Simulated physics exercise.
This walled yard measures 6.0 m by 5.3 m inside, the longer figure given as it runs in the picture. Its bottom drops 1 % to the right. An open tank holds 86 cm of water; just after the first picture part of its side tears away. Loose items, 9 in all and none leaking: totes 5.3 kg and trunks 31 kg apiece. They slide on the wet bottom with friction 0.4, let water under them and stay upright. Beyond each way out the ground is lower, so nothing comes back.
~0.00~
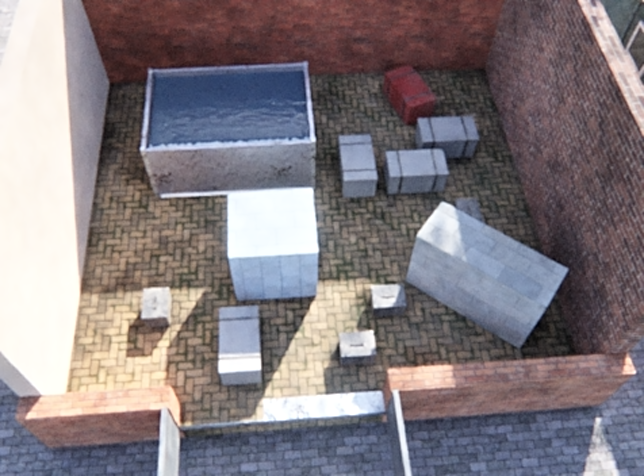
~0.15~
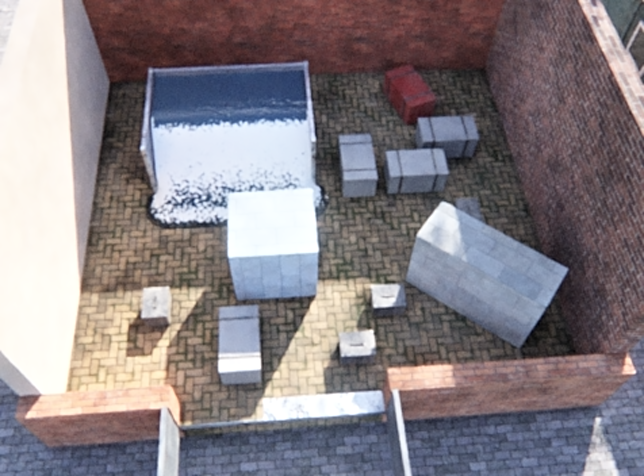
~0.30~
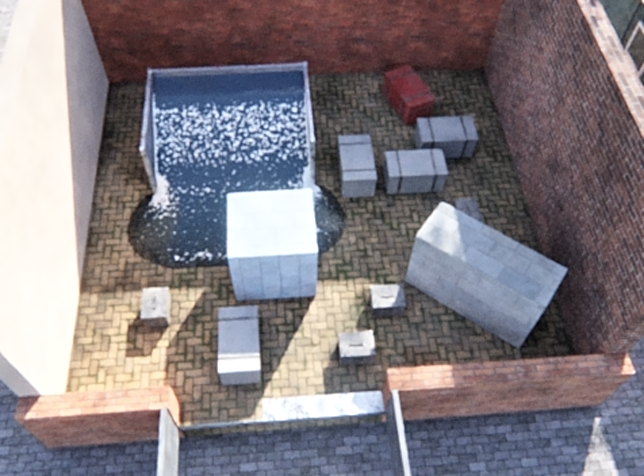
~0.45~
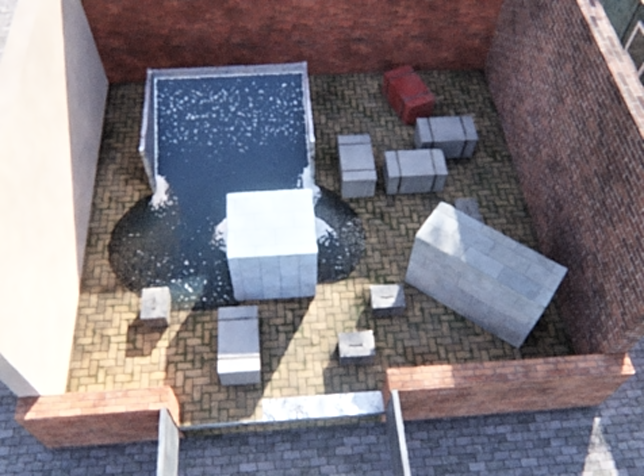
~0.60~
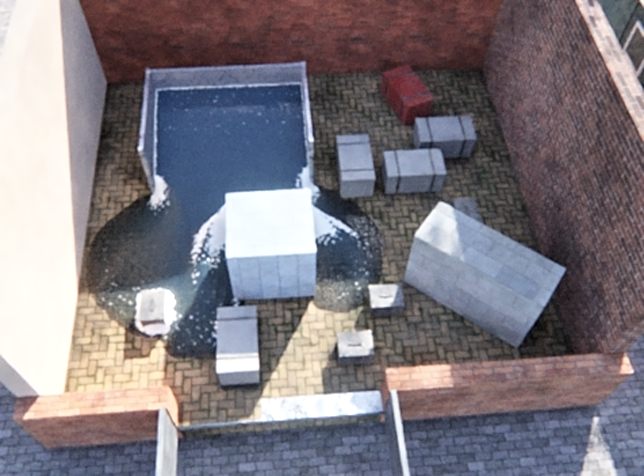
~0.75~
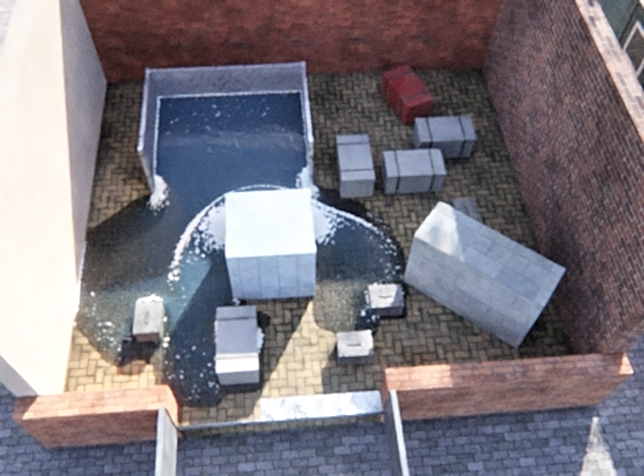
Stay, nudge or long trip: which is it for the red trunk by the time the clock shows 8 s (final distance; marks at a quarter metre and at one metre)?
Red trunk stays put.
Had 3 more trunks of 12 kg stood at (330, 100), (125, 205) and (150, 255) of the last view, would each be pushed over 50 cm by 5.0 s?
In turn: Under, over, past it.
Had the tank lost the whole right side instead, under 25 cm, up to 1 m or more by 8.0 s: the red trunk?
Then the red trunk gets carried off.
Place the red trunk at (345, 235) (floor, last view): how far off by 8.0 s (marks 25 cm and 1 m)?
It travels far.
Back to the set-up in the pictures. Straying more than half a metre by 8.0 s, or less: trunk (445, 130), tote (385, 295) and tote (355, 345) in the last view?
In that order: Short of it, more, more.
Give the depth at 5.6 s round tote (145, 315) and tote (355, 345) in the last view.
Roughly 13 and 12 cm.
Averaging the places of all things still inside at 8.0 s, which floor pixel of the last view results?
At about (395, 212).
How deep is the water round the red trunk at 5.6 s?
Roughly 3 cm.
After 1.6 s the red trunk is near (408, 85), 0.0 m from its start, aground; 0 of 9 are out; 2 afloat.
After 3.6 s the red trunk is near (408, 85), 0.0 m from its start, aground; 0 of 9 are out; 5 afloat.
After 5.6 s the red trunk is near (408, 85), 0.0 m from its start, aground; 0 of 9 are out; 5 afloat.
After 8.0 s the red trunk is near (407, 85), 0.0 m from its start, aground; 0 of 9 are out; 4 afloat.
